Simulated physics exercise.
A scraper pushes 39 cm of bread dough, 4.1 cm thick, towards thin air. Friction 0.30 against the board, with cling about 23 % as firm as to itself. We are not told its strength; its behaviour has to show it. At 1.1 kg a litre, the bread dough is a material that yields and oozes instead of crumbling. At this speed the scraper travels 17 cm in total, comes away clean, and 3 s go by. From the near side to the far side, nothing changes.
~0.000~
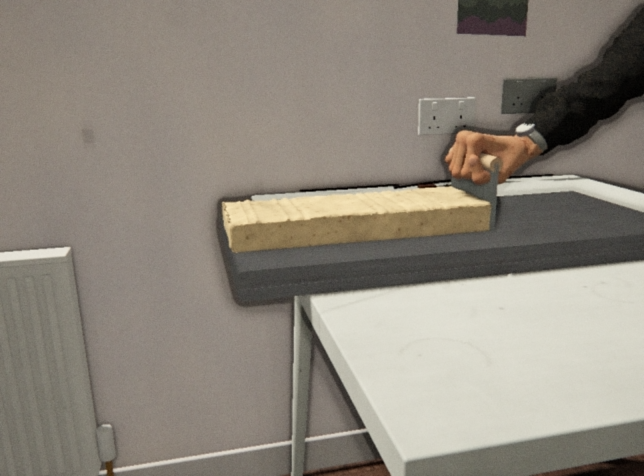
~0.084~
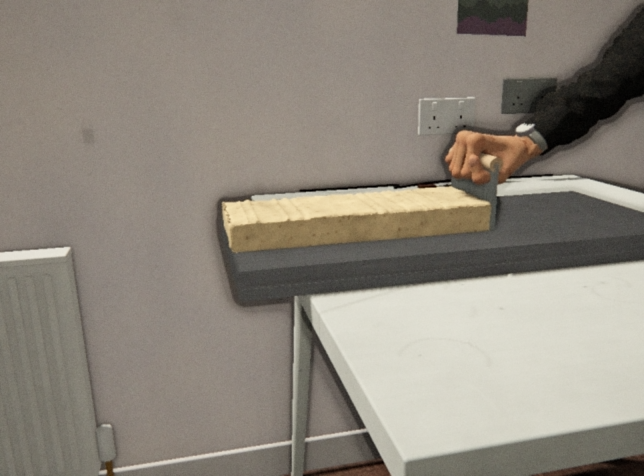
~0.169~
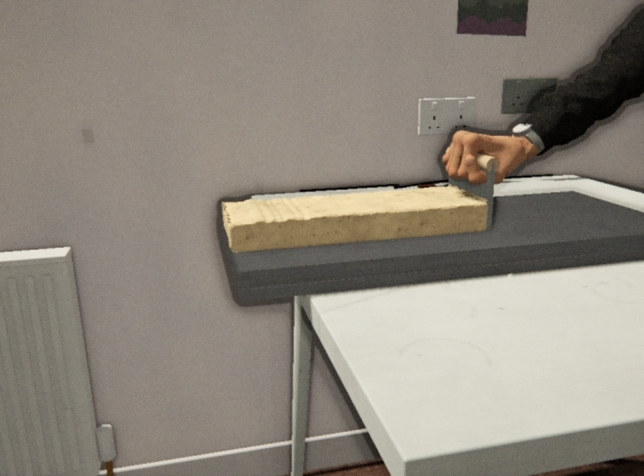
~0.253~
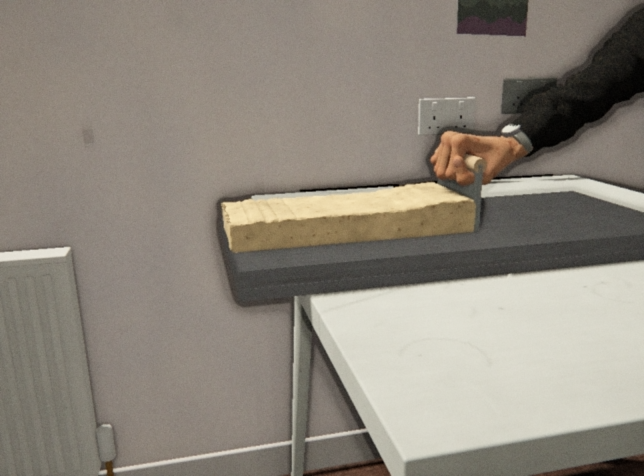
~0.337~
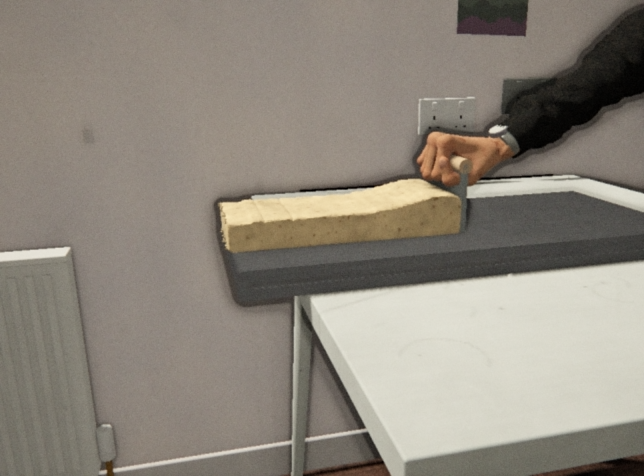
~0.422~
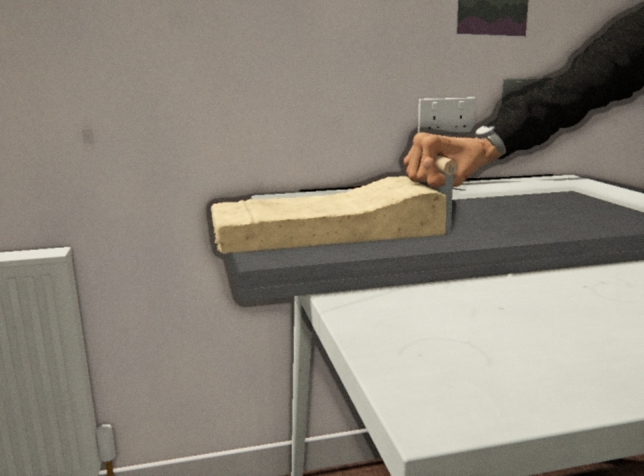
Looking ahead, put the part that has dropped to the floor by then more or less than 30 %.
What lies on the floor by then comes to a smaller share than 30 per cent.
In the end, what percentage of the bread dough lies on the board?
Board share: Approx. 70 %.
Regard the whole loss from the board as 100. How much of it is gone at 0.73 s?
I'd put it near 80 per cent.
After 0.73 s, 74 % lies on the board and 0 % has fallen.
After 1.10 s, 69 % lies on the board and 25 % has fallen.
After 1.47 s, 69 % lies on the board and 25 % has fallen.
After 1.84 s, 69 % lies on the board and 25 % has fallen.
After 3.84 s, 69 % lies on the board and 25 % has fallen.
